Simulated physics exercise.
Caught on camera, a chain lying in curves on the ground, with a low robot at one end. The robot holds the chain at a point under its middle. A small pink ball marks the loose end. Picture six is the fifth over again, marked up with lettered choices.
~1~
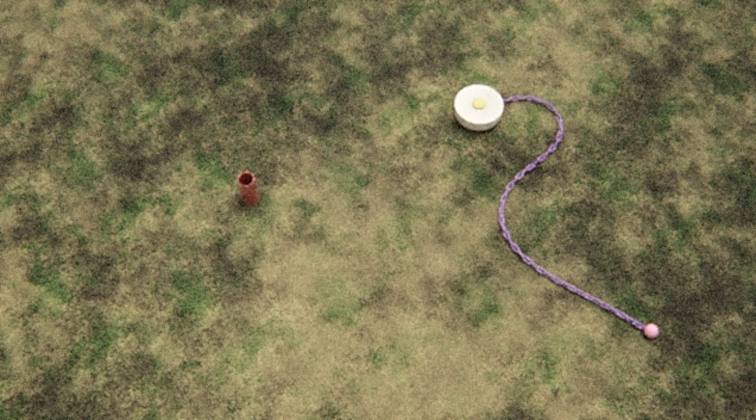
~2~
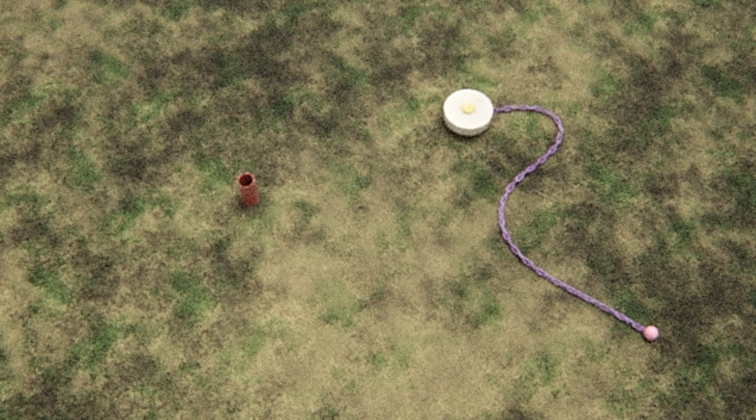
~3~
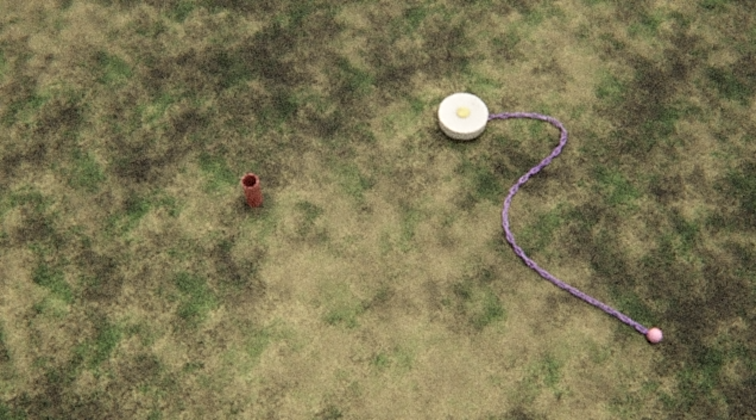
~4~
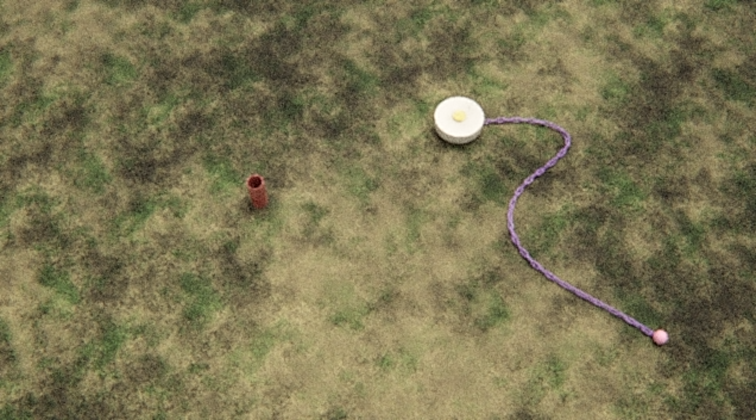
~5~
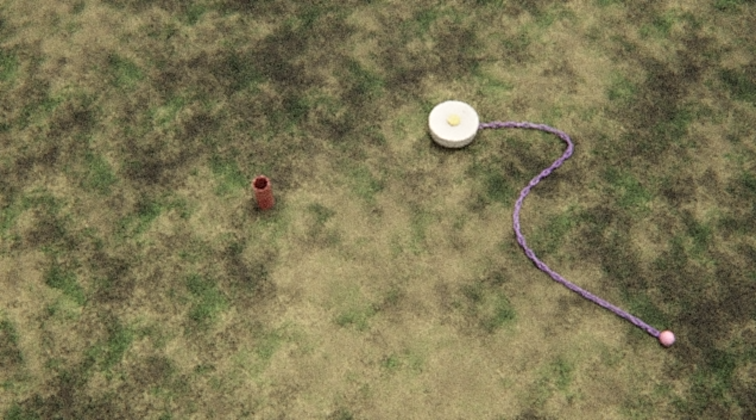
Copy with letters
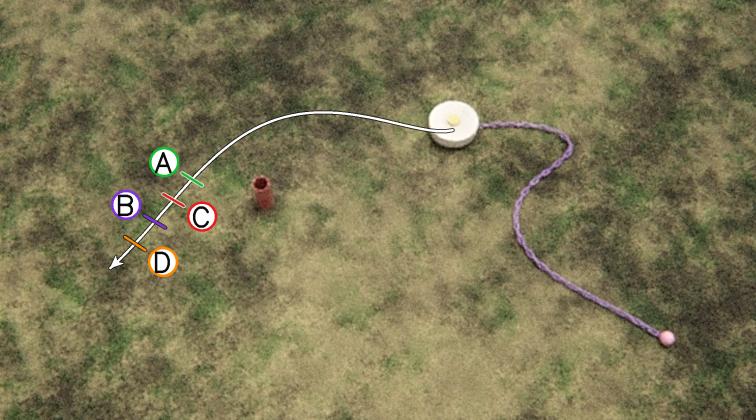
The clip opens on a low, round white robot attached to a curving purple line on patchy ground, with a red post to the left. The robot creeps left and slightly toward the viewer, drawing the nearest stretch out longer, while the farther curves and pink-tipped end barely change as the view shifts slightly.
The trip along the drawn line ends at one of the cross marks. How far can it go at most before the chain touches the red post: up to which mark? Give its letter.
Up to mark C.
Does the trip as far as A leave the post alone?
For that mark, yes.
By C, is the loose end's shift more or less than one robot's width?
By then, more.
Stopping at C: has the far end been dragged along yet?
Yes.
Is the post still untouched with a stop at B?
For that mark, no.
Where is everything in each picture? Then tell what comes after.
In the first picture, free end (651, 331); red post (249, 189); robot (478, 109).
In the second picture, robot (468, 113); free end (651, 333).
In the third picture, robot (463, 117); free end (655, 336).
In the fourth picture, robot (459, 121); free end (660, 337).
In the fifth picture, robot (453, 125); free end (667, 338); red post (263, 193).
On the marked copy, A at (192, 179); B at (155, 222); C at (173, 200); D at (135, 244); the route from (453, 130) via (255, 128) to (110, 268).
With C. Early on, robot (345, 109), middle of the chain (518, 199), free end (667, 338).
Further on, robot (240, 131), middle of the chain (438, 192), free end (623, 310).
At the end, robot (171, 195), middle of the chain (388, 196), free end (584, 283); nothing has been touched.
As for the rest, A is safe but short; B brings the chain against the post; D brings the chain against the post.
